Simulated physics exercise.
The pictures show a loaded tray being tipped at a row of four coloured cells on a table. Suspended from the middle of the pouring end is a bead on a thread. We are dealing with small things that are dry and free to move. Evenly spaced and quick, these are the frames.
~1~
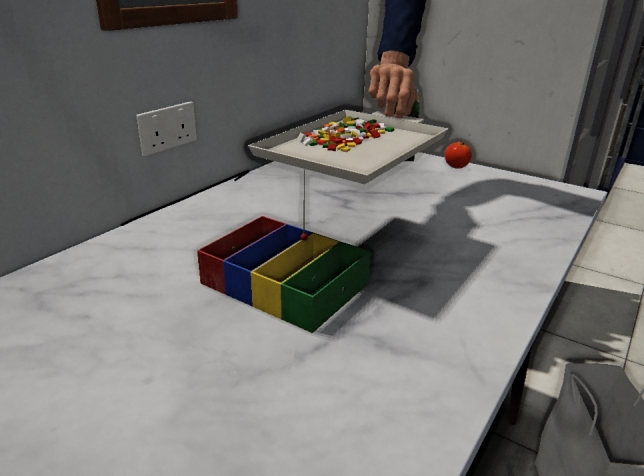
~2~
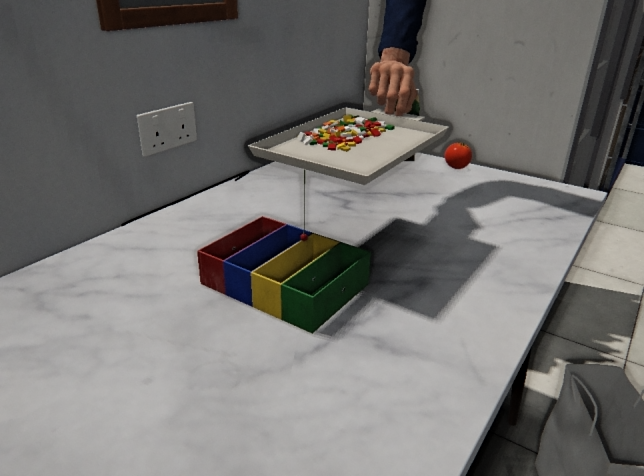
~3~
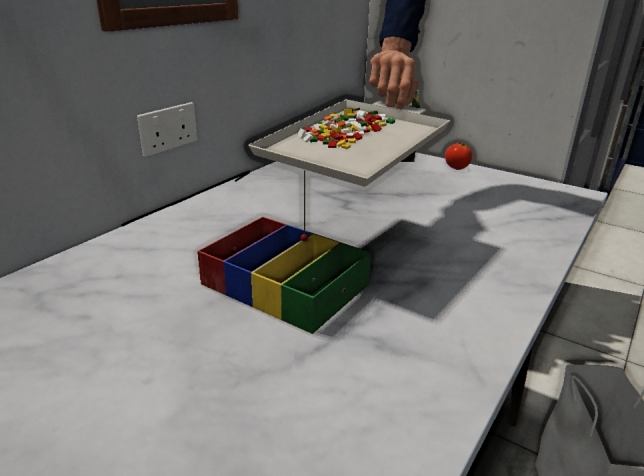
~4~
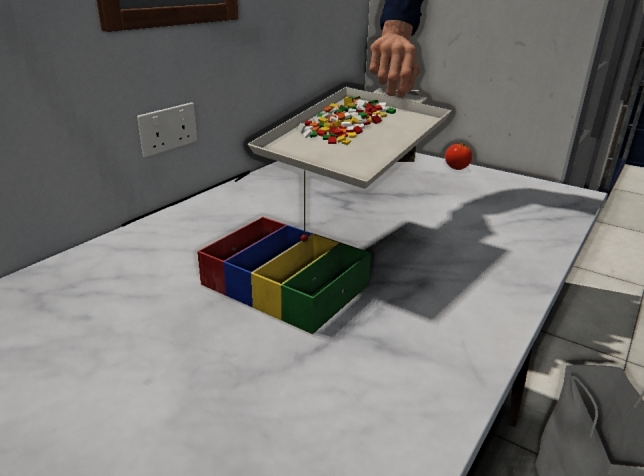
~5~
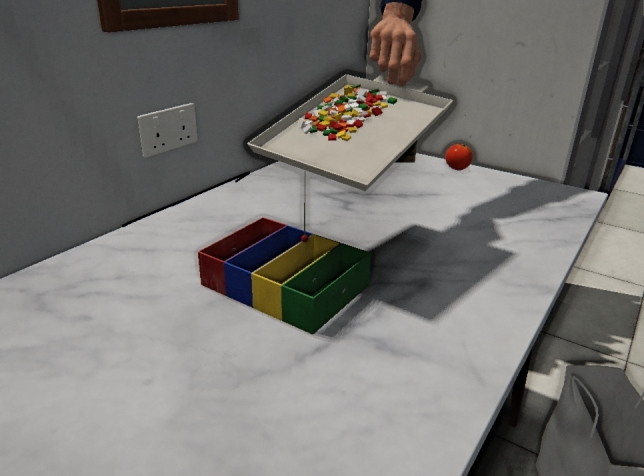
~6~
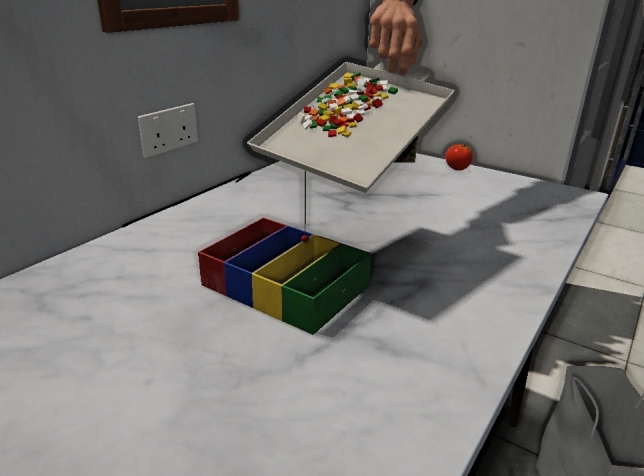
The clip opens on a pale tray of small multicoloured pieces held level above red, blue, yellow and green cells, a bead hanging on a thread from its near edge. A hand hovers behind as the tray's far side rises, tilting gradually until it slopes clearly, lowest toward the right corner.
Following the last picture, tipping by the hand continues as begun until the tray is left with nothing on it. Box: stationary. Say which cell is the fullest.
The green cell is the fullest.
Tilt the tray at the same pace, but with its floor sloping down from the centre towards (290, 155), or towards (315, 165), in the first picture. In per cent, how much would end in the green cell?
Near 0 % and 20 %.
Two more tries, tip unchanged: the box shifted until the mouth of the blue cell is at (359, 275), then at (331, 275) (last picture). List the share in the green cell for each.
I'd say about 0 percent, followed by about 0 percent.
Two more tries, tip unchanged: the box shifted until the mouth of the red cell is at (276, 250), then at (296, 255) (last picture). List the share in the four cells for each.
Near 90 and 100 percent respectively.
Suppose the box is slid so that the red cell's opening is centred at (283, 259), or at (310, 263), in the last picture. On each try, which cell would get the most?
The cell in yellow first, the blue one second.
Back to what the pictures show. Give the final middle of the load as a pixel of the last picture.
Around (343, 311), give or take.
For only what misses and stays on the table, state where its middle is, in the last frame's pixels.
Approximate centre, last frame: (366, 324).
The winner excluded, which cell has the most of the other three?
Second position is held by that yellow cell.
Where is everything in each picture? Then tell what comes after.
Corners of the pouring end at (254, 145) and (365, 173), level; middle of the load at (345, 131), mosaic tiles; bead on its thread at (304, 237); red cell at (212, 269); blue cell at (238, 280); yellow cell at (267, 292); green cell at (297, 305), in the first frame.
Corners of the pouring end at (254, 145) and (365, 174), level; middle of the load at (345, 129), in the second frame.
Corners of the pouring end at (254, 145) and (366, 176), tipped barely, lowest at the right corner; middle of the load at (346, 124), in the third frame.
Corners of the pouring end at (253, 144) and (365, 178), tipped a little, lowest at the right corner; middle of the load at (346, 116), in the fourth frame.
Corners of the pouring end at (253, 143) and (365, 181), tipped a little, lowest at the right corner; middle of the load at (346, 108), in the fifth frame.
Corners of the pouring end at (253, 142) and (365, 184), tipped clearly, lowest at the right corner; middle of the load at (346, 100); red cell at (213, 271); blue cell at (239, 282); yellow cell at (267, 294); green cell at (298, 307), in the sixth frame.
Soon, tray tipped steeply; about two thirds on the tray; about a third falling or outside the box.
A while on, tray tipped past a quarter turn; about a quarter in the green cell; a small part in the yellow cell; a stray few in the blue cell; about two thirds falling or outside the box.
Towards the end, tray tipped past a quarter turn; about a third in the green cell; a small part in the yellow cell; a stray few in the blue cell; about half falling or outside the box.
Finally, tray tipped past a quarter turn; about a third in the green cell; a small part in the yellow cell; a stray few in the blue cell; none in the red cell; about half outside the box.
